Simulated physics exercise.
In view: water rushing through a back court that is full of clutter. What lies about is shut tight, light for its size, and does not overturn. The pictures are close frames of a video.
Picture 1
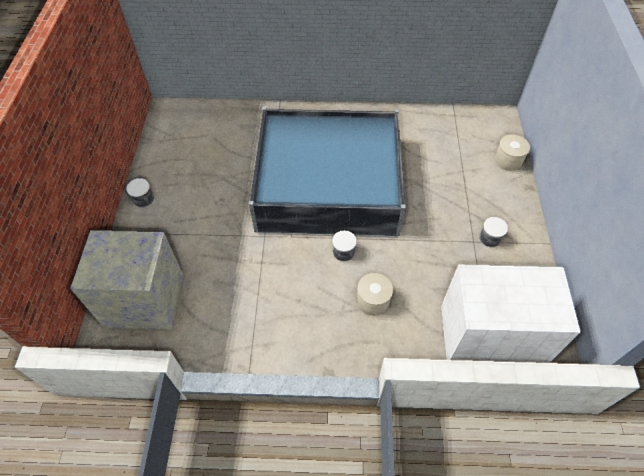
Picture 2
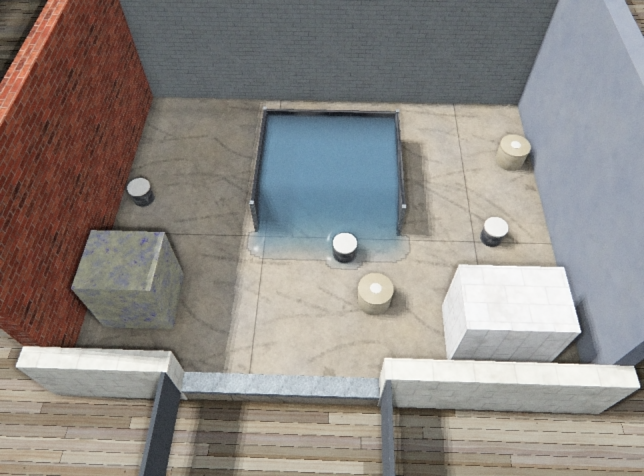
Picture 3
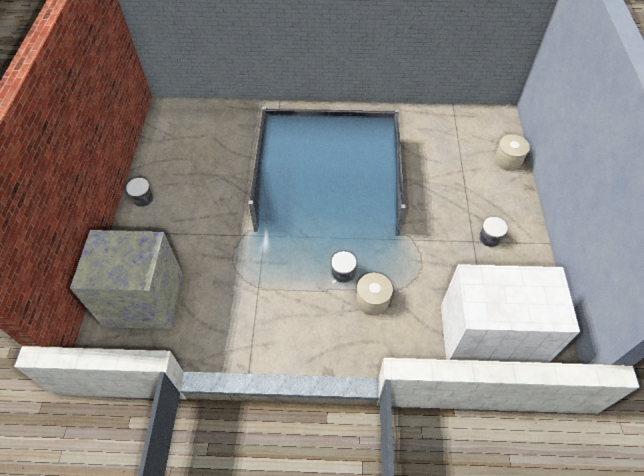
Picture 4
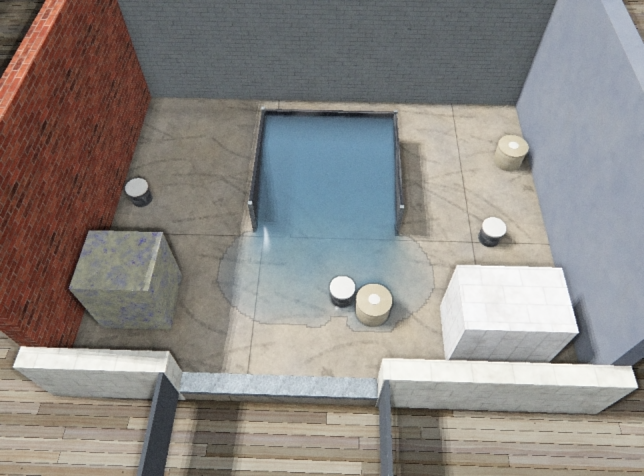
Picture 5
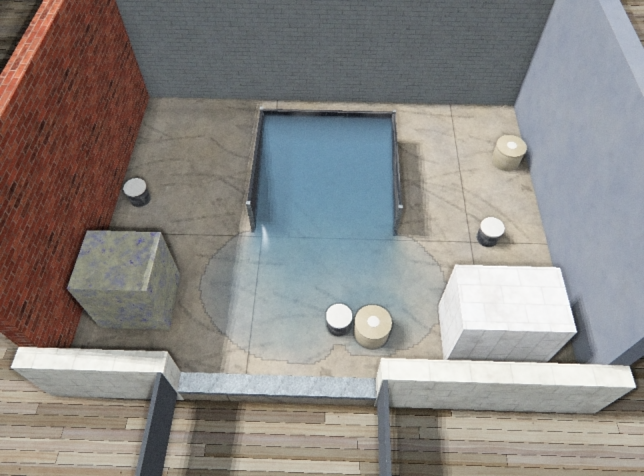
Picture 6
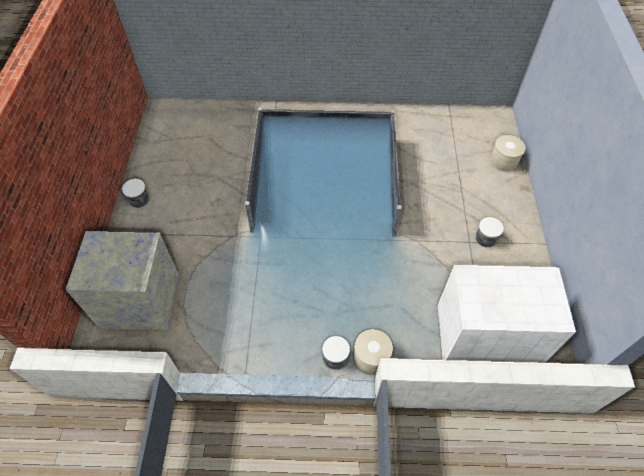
Water spreading from an open-fronted tank across a walled court, pushing a white-topped pail and then a cream tub toward the front.
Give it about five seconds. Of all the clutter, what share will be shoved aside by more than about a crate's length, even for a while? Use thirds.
It is from one to two thirds.
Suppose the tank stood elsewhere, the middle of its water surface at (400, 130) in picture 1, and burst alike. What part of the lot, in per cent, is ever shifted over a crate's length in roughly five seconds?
Some 80 per cent.
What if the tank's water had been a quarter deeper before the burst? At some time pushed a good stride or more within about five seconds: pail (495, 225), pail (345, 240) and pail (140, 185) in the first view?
In turn: Swept aside, moved that far, never so far.
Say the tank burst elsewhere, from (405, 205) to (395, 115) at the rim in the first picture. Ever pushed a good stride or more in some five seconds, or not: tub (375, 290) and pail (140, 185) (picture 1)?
One after the other: Moved that far, short of that.
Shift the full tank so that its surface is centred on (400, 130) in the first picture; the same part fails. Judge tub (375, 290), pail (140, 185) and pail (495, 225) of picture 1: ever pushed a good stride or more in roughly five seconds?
In that order: Yes, less than that, pushed that far.
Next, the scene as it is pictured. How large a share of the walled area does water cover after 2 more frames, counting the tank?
Roughly 40 per cent.
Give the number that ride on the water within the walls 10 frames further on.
That makes 0.
A moment on, 2 of 5 are well off their spots; 1 afloat.
Next, 2 of 5 are well off their spots; 0 afloat.
Later, 2 of 5 are well off their spots; 0 afloat.
In the end, 2 of 5 are well off their spots, and 2 have been at some point; 0 afloat.
